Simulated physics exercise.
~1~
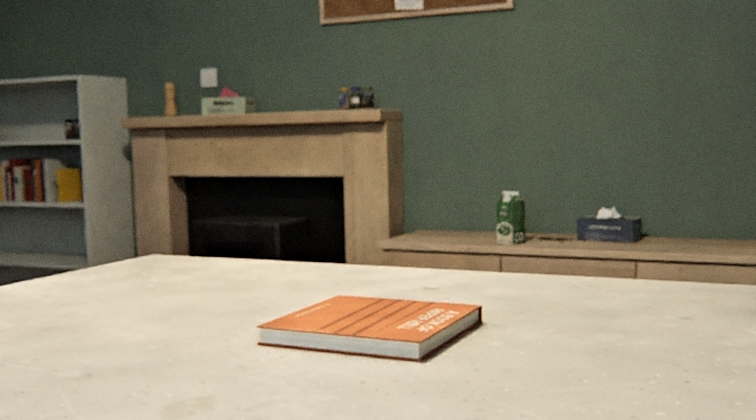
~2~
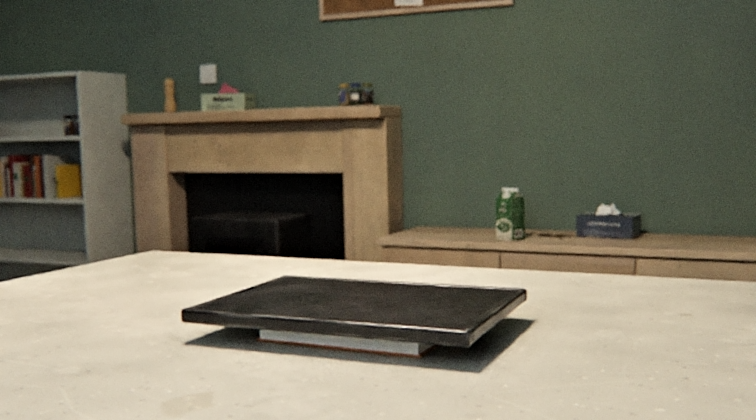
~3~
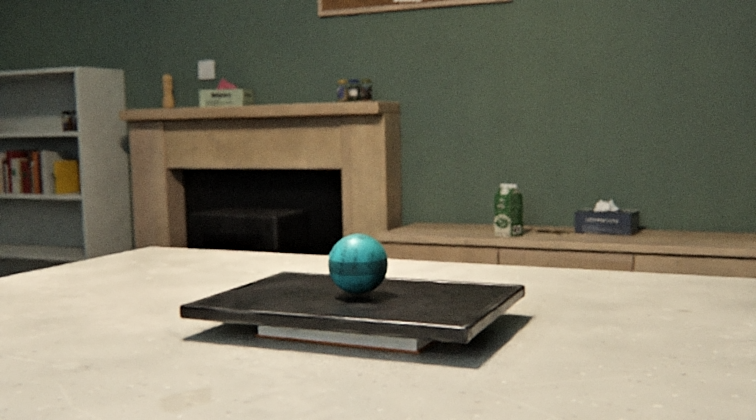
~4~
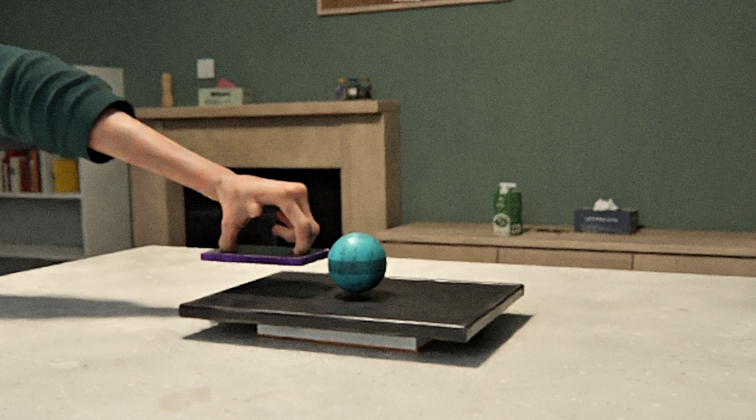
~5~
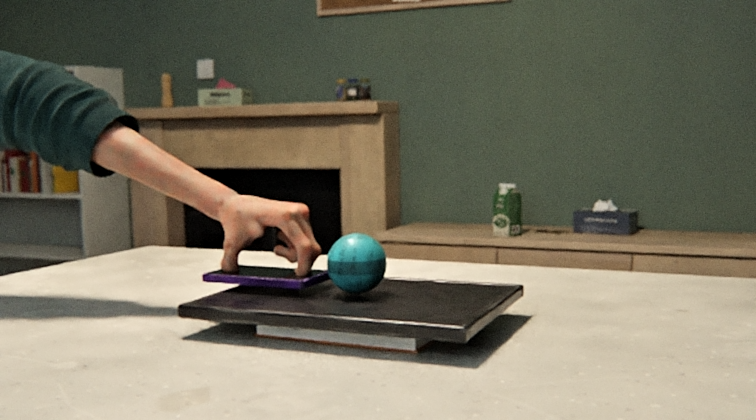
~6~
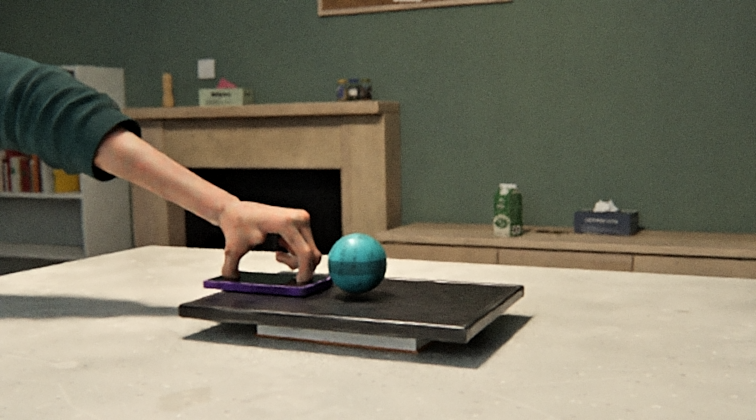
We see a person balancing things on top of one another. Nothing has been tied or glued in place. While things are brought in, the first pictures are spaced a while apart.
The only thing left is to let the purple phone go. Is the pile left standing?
Yes, it is left standing.
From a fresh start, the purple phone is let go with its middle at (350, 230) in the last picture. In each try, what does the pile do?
Well, it topples after that.
Then, 0.10 s after the last picture, nothing has stirred.
Then, 0.40 s after the last picture, purple phone resting near (268, 283).
At rest, all 4 in place. Seen from the same camera at the end, purple phone near (268, 283). The pile keeps its balance.
